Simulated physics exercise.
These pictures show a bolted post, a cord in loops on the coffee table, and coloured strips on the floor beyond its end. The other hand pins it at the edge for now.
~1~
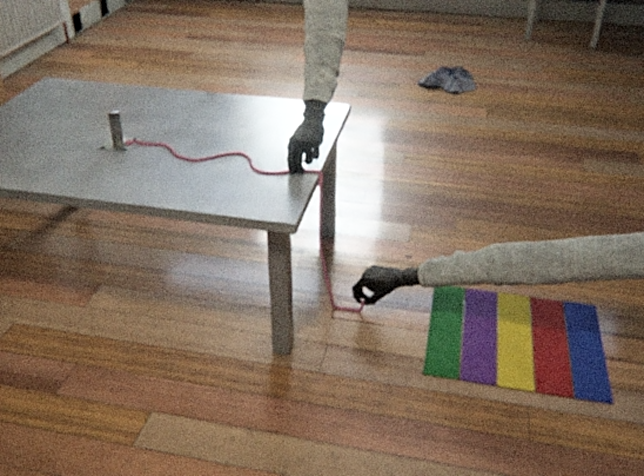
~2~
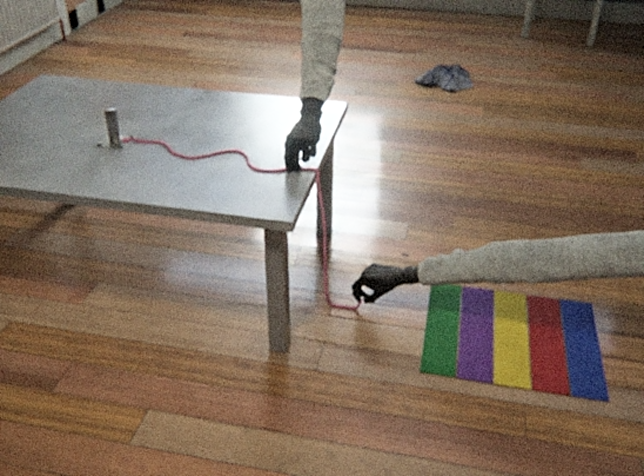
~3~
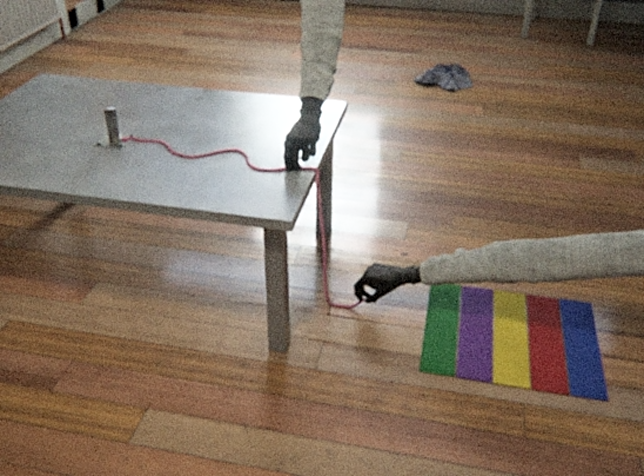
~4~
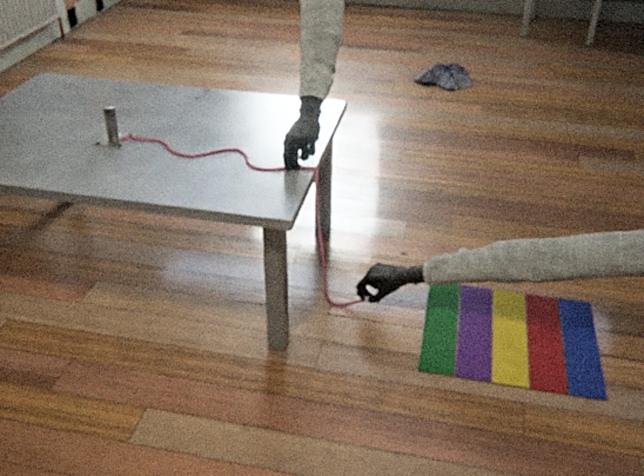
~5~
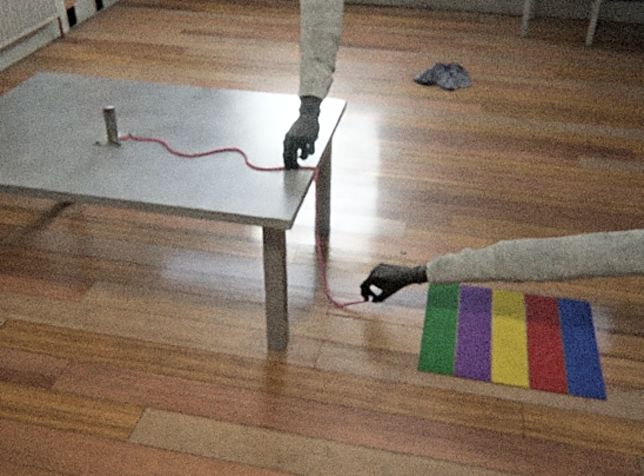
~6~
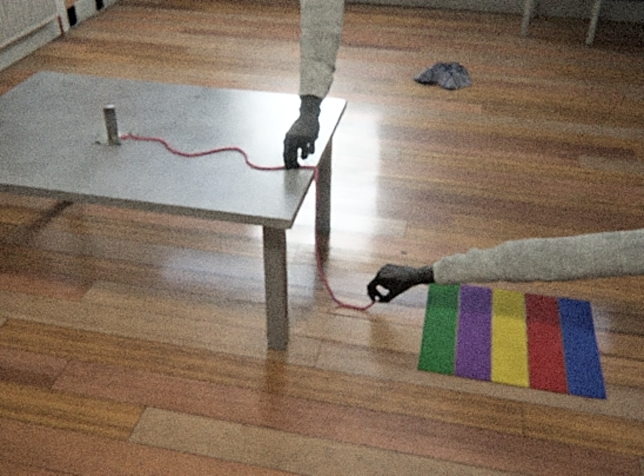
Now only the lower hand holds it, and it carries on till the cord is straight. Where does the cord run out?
It halts on the yellow strip.
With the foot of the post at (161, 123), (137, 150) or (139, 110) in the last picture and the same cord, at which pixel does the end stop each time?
About (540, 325), (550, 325) and (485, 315).
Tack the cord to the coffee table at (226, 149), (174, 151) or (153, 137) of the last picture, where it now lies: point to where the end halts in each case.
About (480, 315), (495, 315) and (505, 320).
Early on, end near (447, 310); over green.
Midway, end near (487, 316); over purple.
At the end of the slack, end near (511, 319); over yellow. Over yellow.
